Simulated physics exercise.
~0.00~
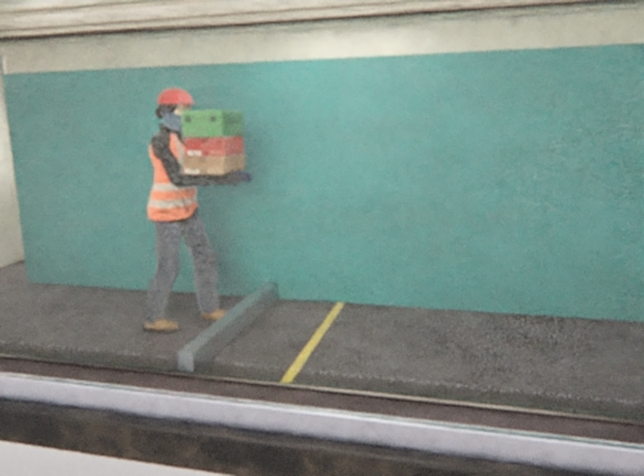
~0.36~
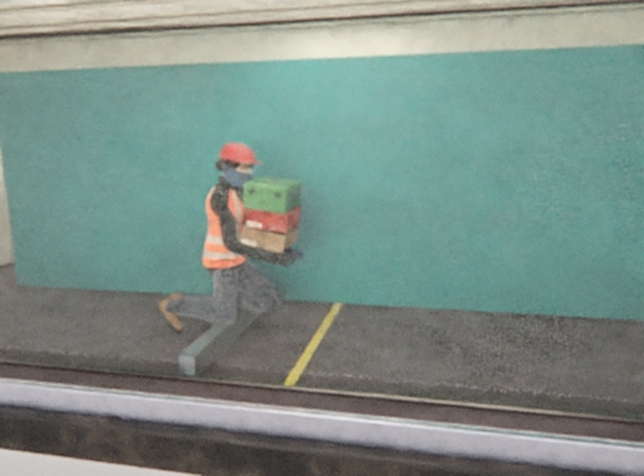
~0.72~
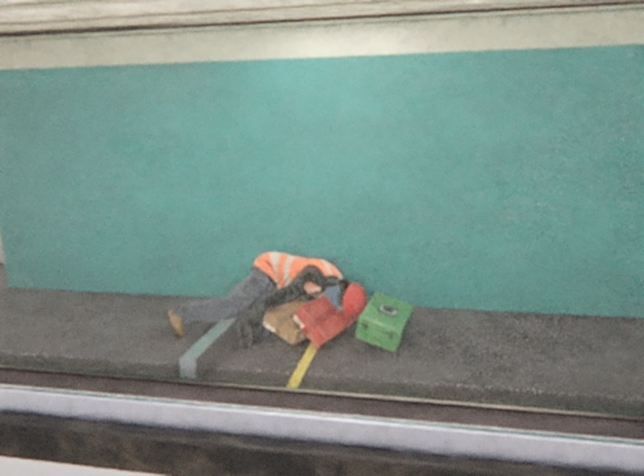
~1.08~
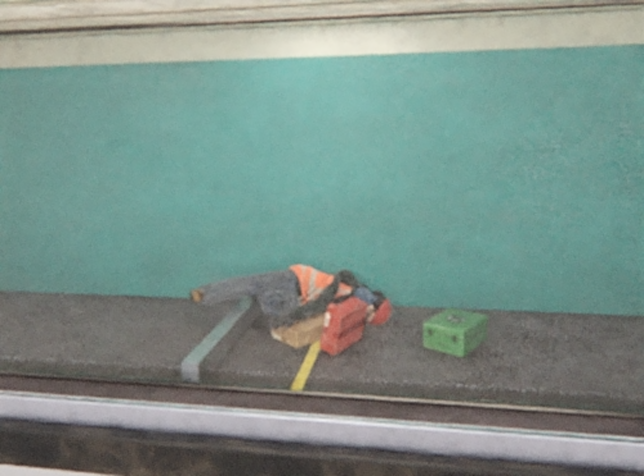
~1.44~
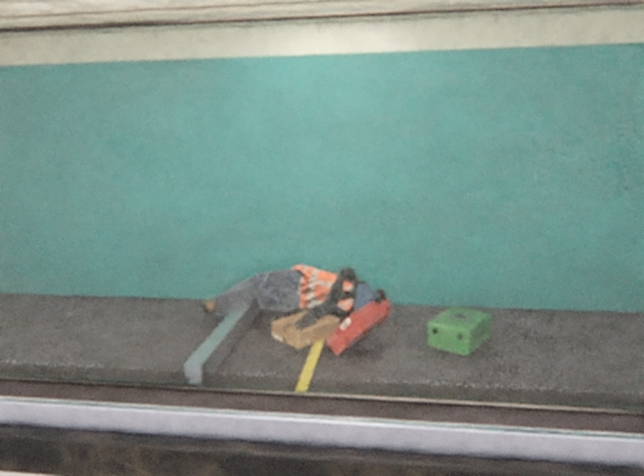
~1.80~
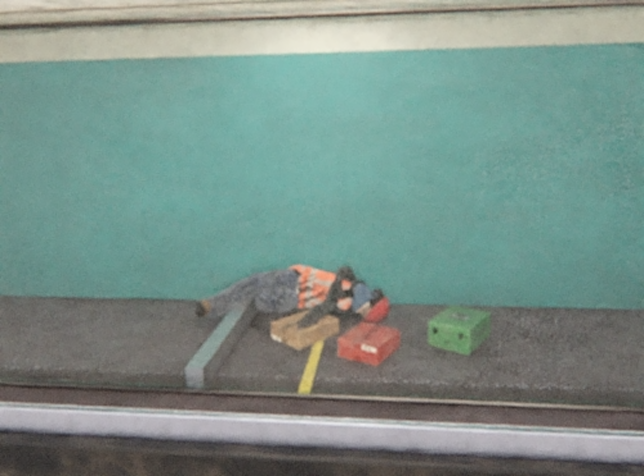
A courier in a red helmet and orange vest steps rightward toward a low rail on a dark floor, carrying a green toolbox atop a red carton and a brown carton. The courier pitches forward, knees bending at the rail, the pile still held in both arms. The body drops flat across the rail and the load spills ahead. The green toolbox slides farthest right, while the red carton tips over beyond the yellow line and settles. At the end the brown carton lies short of the line, and the courier's head rests past it.
